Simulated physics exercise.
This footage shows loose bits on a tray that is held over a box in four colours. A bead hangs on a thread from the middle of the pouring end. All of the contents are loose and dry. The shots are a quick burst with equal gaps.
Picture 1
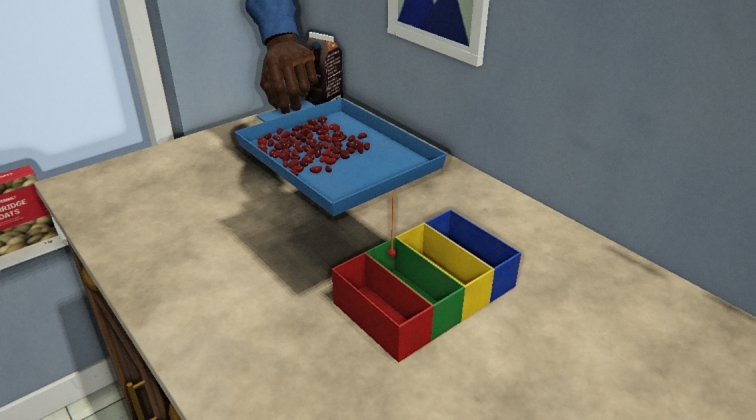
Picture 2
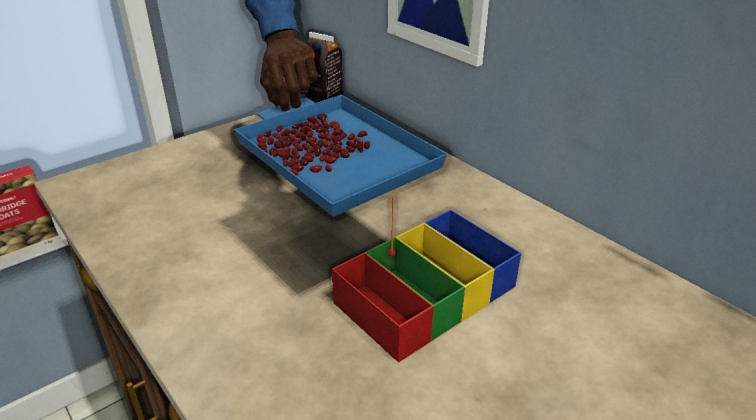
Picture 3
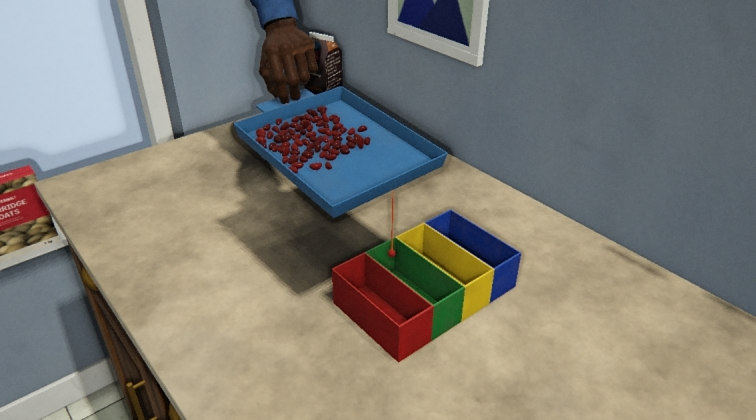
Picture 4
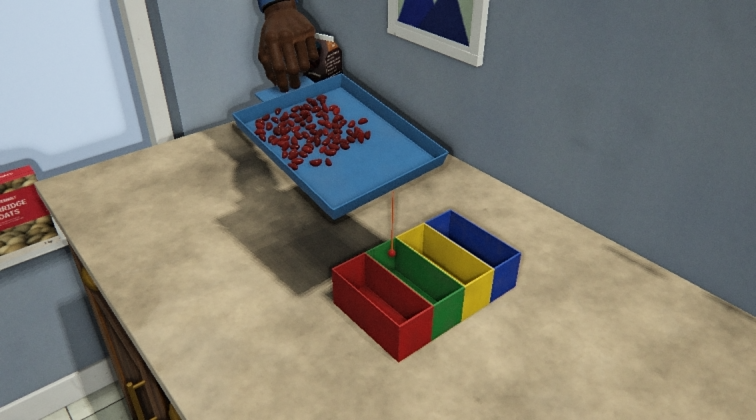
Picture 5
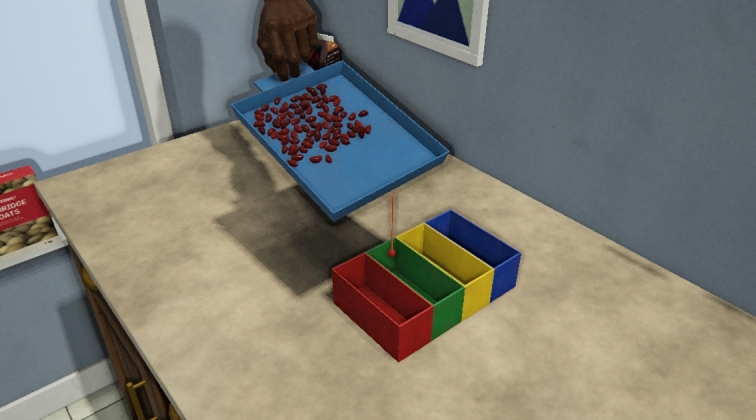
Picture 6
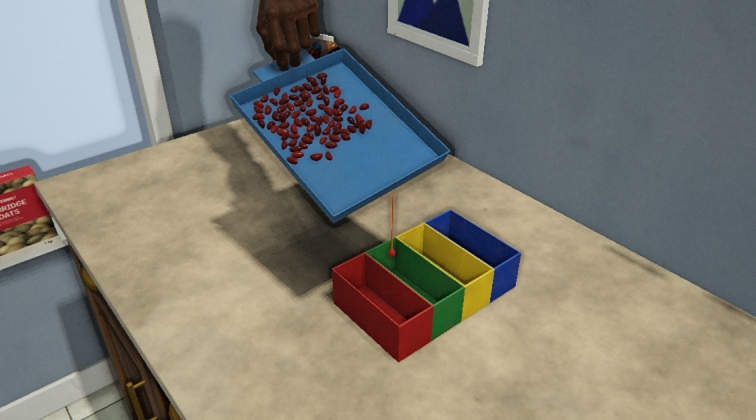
Blue tray of red beans tilting gradually, its handle end raised by a hand, above red, green, yellow and blue compartments.
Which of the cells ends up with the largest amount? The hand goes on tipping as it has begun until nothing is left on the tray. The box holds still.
The red cell ends up with the largest amount.
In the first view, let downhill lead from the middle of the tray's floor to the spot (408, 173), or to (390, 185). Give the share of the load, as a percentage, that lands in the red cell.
The first try gives close to 0 percent; the next gives 30 percent.
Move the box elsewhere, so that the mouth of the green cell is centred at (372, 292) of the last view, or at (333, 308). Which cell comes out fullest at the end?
Result 1: The green one. Result 2: That yellow cell.
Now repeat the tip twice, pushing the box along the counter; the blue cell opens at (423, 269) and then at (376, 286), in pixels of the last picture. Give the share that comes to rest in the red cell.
Close to 0 in a hundred, then close to 0 in a hundred.
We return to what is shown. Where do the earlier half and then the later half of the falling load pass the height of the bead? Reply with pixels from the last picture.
Earlier half at (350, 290), later half at (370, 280).
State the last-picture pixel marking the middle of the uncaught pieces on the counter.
Centre, final frame: Roughly (337, 351).
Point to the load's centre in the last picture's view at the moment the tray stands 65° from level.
Near the pixel (347, 185).
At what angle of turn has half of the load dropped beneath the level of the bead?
About 115 degrees.
Soon, tray tipped steeply; nearly all on the tray; a stray few falling or outside the box.
A while on, tray tipped past a quarter turn; most on the tray; a small part in the red cell; about a quarter falling or outside the box.
Towards the end, tray tipped past a quarter turn; about a third in the red cell; a small part in the green cell; about half falling or outside the box.
Finally, tray tipped past a quarter turn; about a third in the red cell; a small part in the green cell; none in the yellow cell; none in the blue cell; about half outside the box.
